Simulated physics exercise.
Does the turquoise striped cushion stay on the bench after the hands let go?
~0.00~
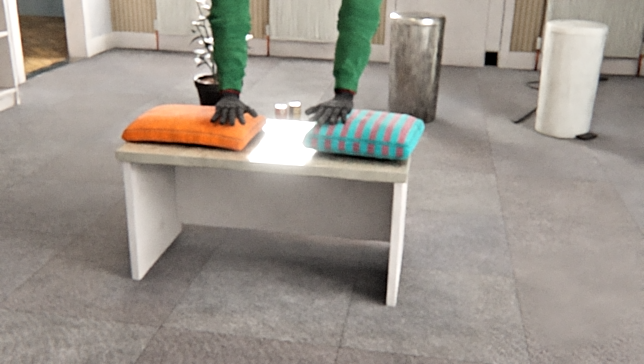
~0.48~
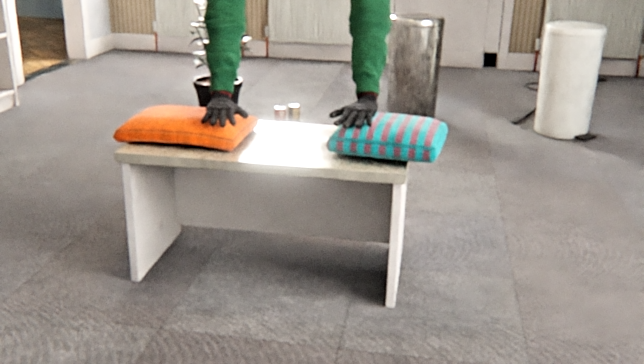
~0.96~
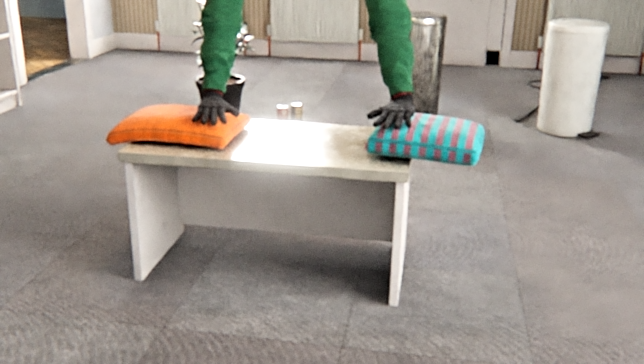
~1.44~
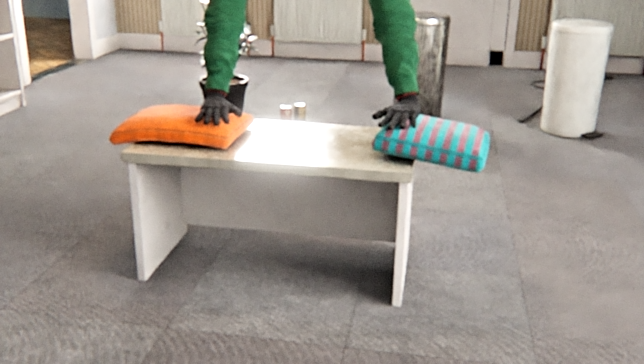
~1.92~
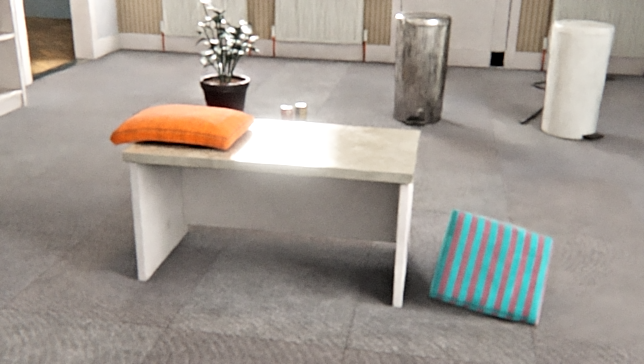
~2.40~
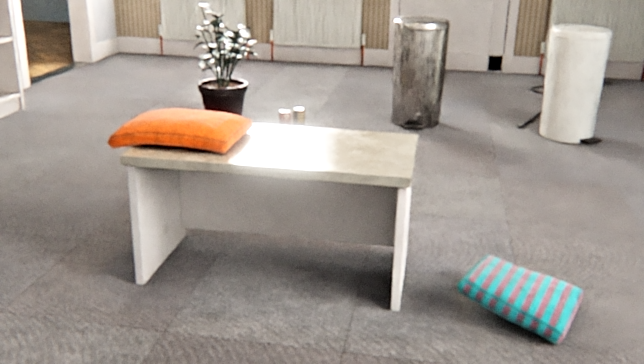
No, the turquoise striped cushion drops off the right end to the floor, while the orange pillow stays on the bench.
